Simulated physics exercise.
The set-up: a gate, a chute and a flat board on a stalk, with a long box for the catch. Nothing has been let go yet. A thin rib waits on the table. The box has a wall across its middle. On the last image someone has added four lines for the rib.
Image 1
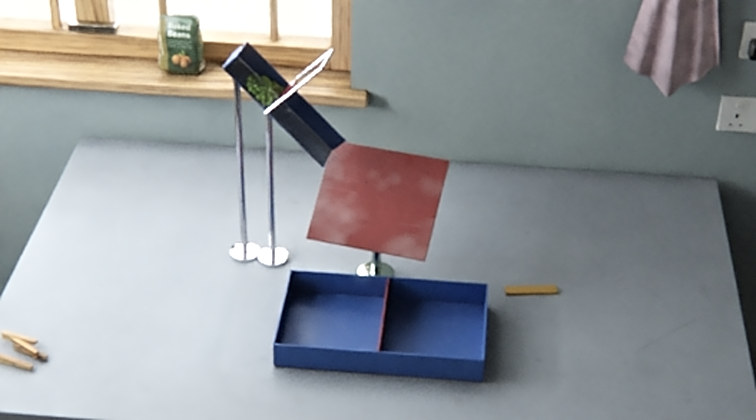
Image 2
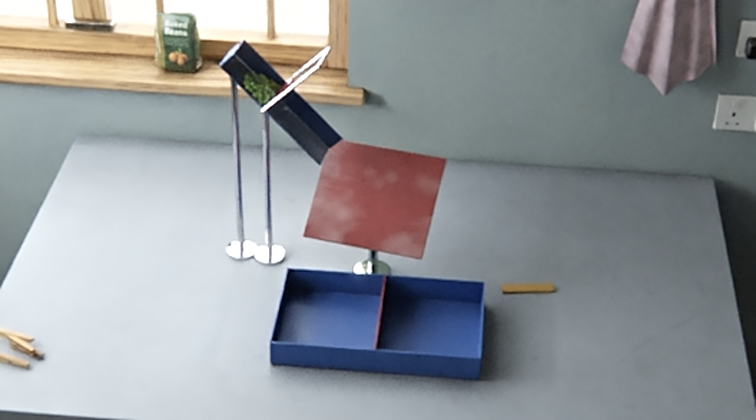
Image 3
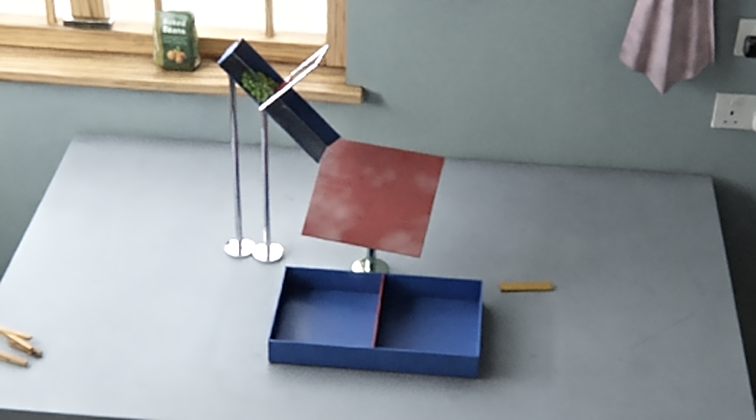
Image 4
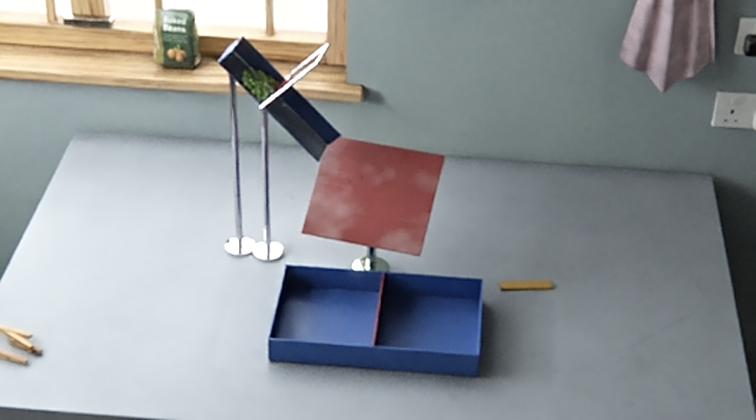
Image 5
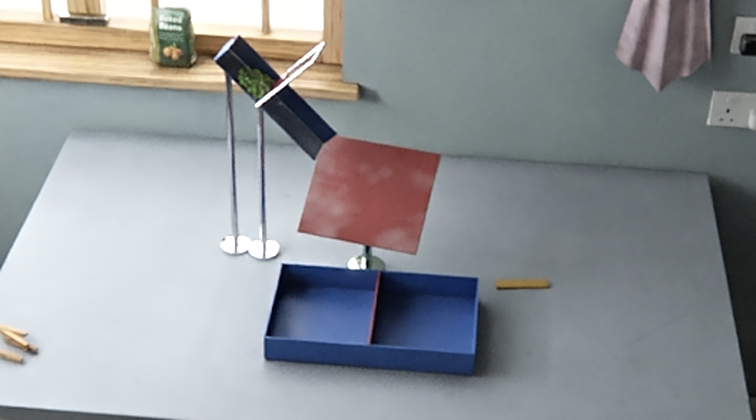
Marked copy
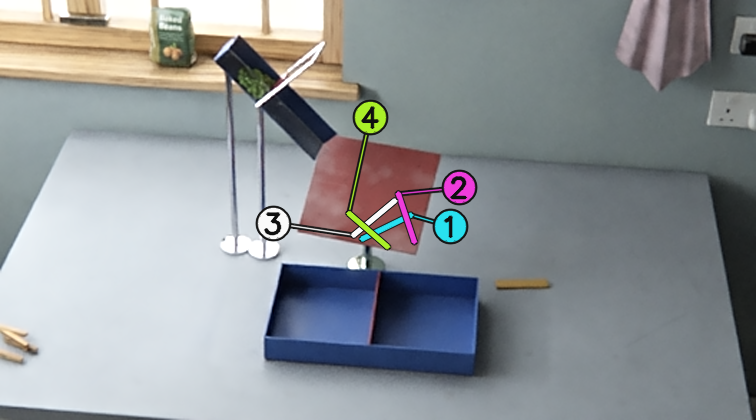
A blue chute holding dried peas stands still above a red board and divided box.
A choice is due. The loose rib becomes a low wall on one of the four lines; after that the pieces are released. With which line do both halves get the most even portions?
2.
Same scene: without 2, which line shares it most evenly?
The answer is 4.
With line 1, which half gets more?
The left half.
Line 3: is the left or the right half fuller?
The left half.
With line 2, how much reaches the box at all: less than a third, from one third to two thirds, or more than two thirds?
Line 2 gives more than two thirds.
On the marked copy, line 1 from (410, 215) to (362, 238); line 2 from (398, 193) to (414, 241); line 3 from (394, 200) to (353, 235); line 4 from (348, 213) to (387, 246).
With 1, of what is caught, nearly all in the left half, a stray few in the right.
With 2, of what is caught, about half in the left half, about half in the right.
With 3, of what is caught, all in the left half, none in the right.
With 4, of what is caught, about a quarter in the left half, most in the right.
